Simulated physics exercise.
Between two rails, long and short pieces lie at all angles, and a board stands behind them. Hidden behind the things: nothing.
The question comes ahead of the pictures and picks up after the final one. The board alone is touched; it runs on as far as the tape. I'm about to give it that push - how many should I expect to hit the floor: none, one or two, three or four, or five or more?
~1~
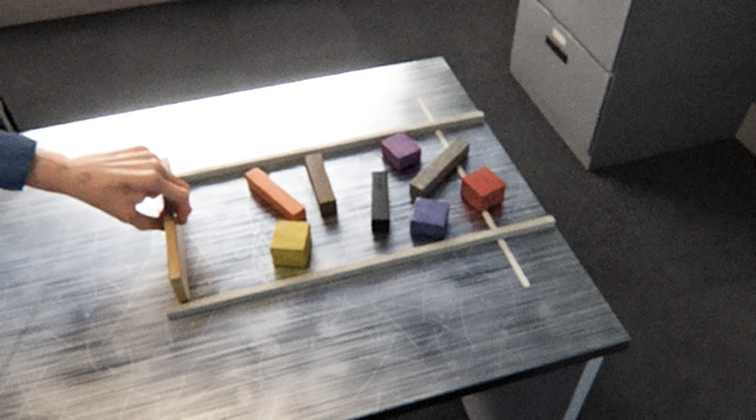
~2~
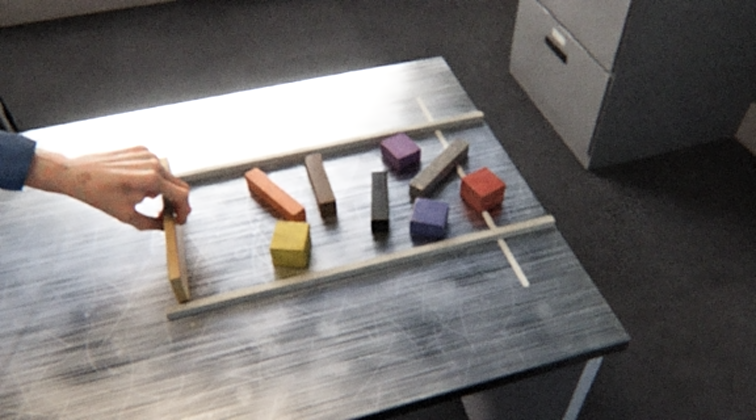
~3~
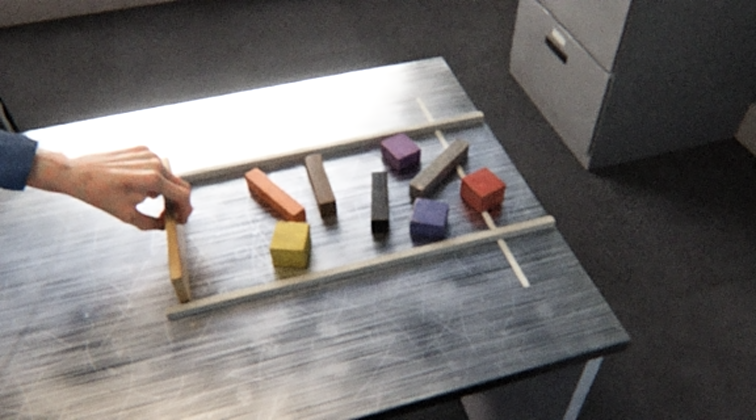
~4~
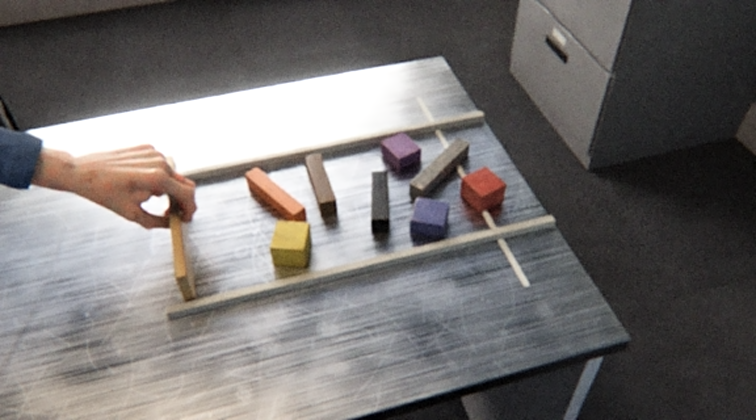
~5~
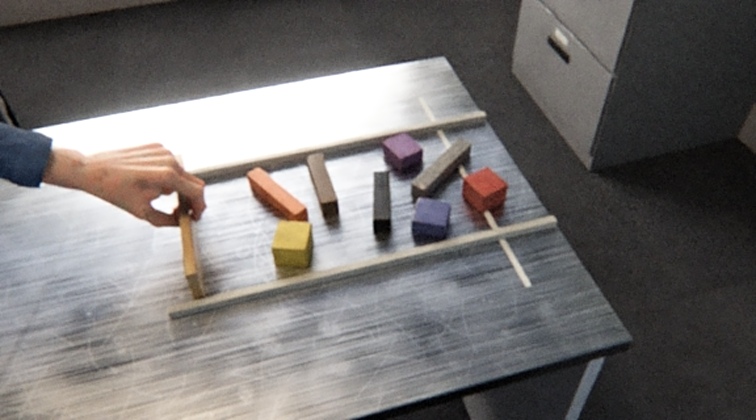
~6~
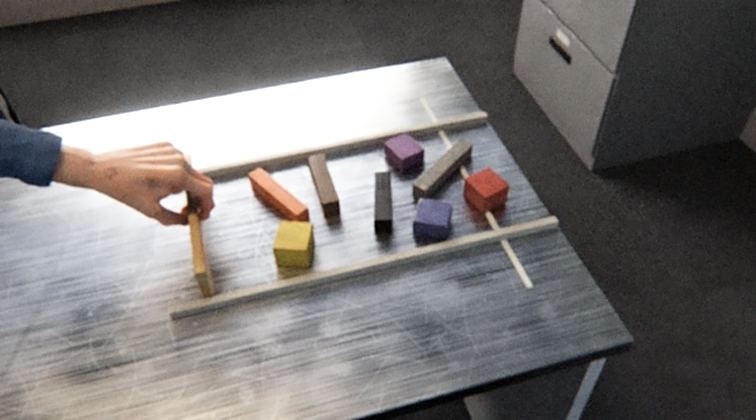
Expect one or two.
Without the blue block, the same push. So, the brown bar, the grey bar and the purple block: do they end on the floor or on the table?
As for the brown bar, it is retained; the grey bar is not retained; the purple block is retained.
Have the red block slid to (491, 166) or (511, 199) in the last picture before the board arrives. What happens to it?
Well, in the first try it leaves the top, and in the second it leaves the top.
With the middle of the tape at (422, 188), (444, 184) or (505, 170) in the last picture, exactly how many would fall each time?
Respectively 0, 0 and 6.
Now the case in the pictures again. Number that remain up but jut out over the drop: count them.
I'd put it at 2.
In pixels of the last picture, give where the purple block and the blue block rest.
In the last picture the purple block sits around (492, 135) and the blue block around (539, 206).
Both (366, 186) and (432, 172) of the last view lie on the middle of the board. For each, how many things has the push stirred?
6 at one spot and 8 at the other.
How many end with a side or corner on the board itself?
It's 2 of them.
Soon after, none off yet; red block at rest near (486, 191); grey bar at rest near (443, 169); purple block at rest near (404, 152).
After that, none off yet; red block at rest near (486, 191); grey bar displaced a little near (464, 160); purple block displaced a little near (420, 149).
In the end, the number that fall off is one or two; gone, grey bar and red block.
